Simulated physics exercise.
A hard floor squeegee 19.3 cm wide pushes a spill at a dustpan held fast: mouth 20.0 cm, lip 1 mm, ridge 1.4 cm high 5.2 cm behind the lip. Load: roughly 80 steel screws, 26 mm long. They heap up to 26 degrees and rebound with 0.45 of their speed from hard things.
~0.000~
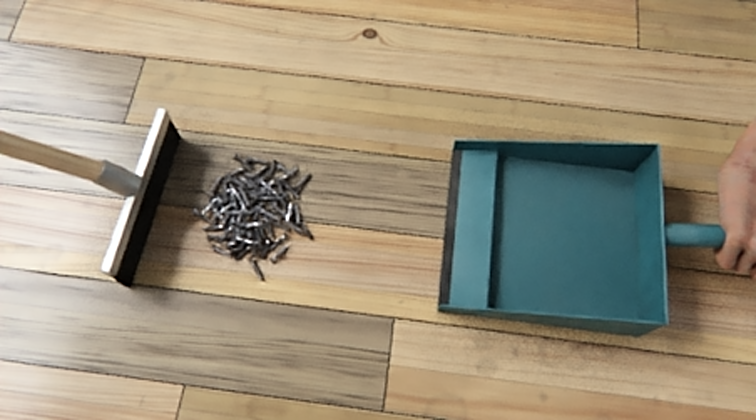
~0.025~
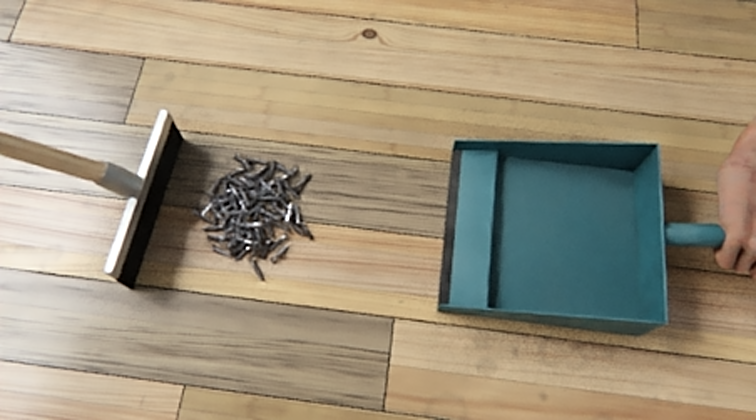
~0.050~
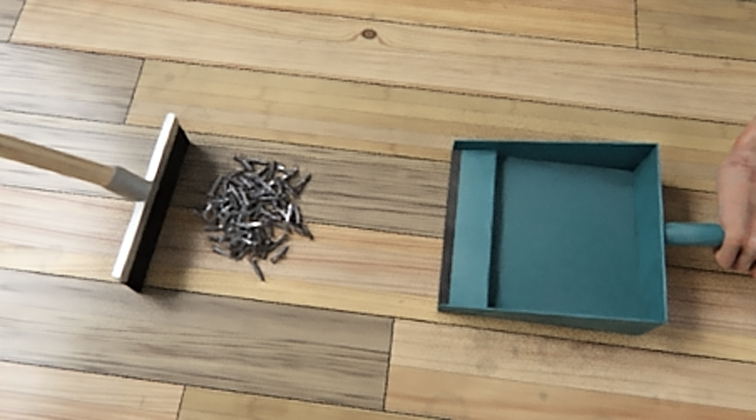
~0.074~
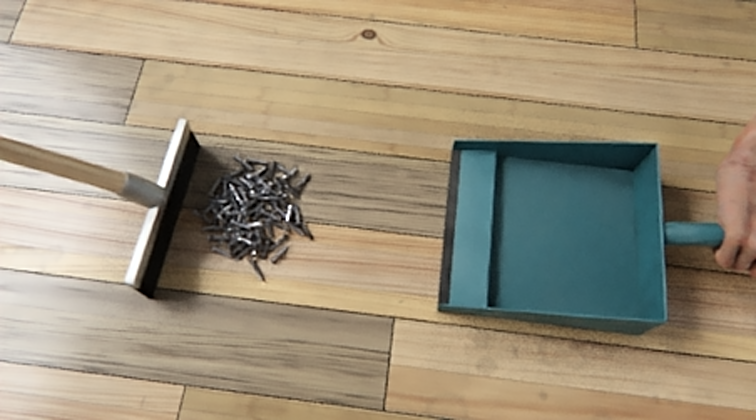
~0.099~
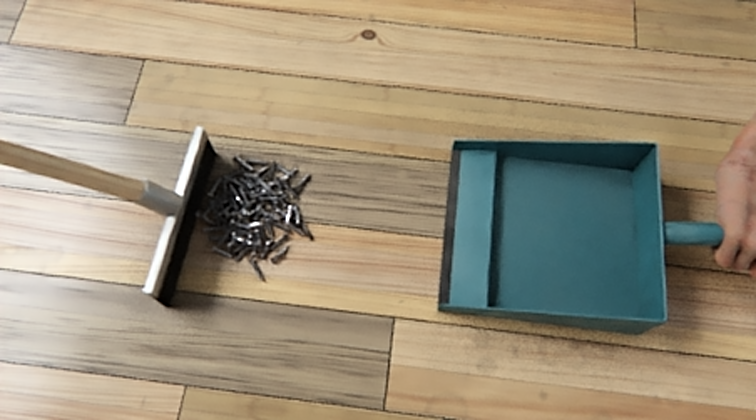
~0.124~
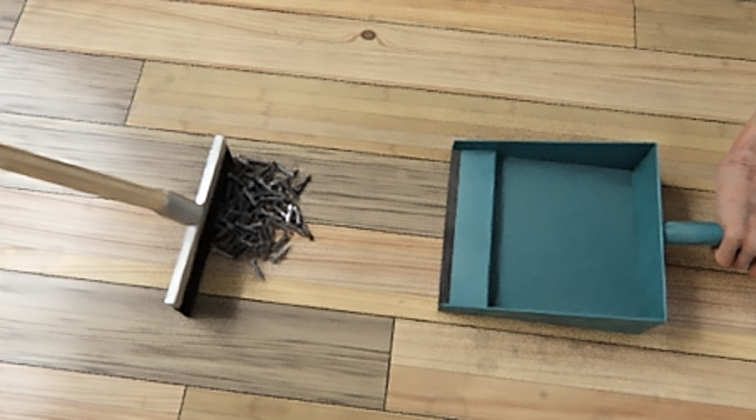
To begin with, a wooden-handled floor squeegee stands left of a small pile of dark metal screws on a plank floor, while a hand grips a teal dustpan at right. The blade slides rightward and slightly toward the viewer, then meets the pile and nudges its near edge, the dustpan staying still.
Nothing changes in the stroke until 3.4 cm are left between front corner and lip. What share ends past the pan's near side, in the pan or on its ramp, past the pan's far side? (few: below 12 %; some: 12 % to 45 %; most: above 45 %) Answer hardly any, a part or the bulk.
Near side: A part, pan: A part, far side: Hardly any.
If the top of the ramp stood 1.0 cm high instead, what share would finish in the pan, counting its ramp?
In that case some 30 per cent.
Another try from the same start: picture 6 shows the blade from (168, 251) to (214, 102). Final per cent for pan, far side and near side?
Pan 5, far 25, near 0.
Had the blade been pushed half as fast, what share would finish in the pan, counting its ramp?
In that case some 10 per cent.
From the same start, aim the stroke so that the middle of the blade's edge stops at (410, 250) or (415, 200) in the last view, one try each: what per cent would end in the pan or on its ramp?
About 50 and 55 per cent.
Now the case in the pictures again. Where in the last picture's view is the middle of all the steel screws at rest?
Around (439, 278).
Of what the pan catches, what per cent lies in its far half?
Some 10 per cent.
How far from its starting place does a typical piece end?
Some 24 cm.
Then, at 0.25 s, middle of the blade 14 cm from the lip; 0 % over the lip, far side 0 %, near side 10 %.
After 0.34 s, middle of the blade 6 cm from the lip; 0 % over the lip, far side 0 %, near side 20 %.
After 0.56 s, middle of the blade 4 cm from the lip; 35 % over the lip, far side 5 %, near side 25 %.
At rest (1.7 s), near side 25 %, pan 30 %, far side 0 %, in front of the lip or behind the blade 45 %.
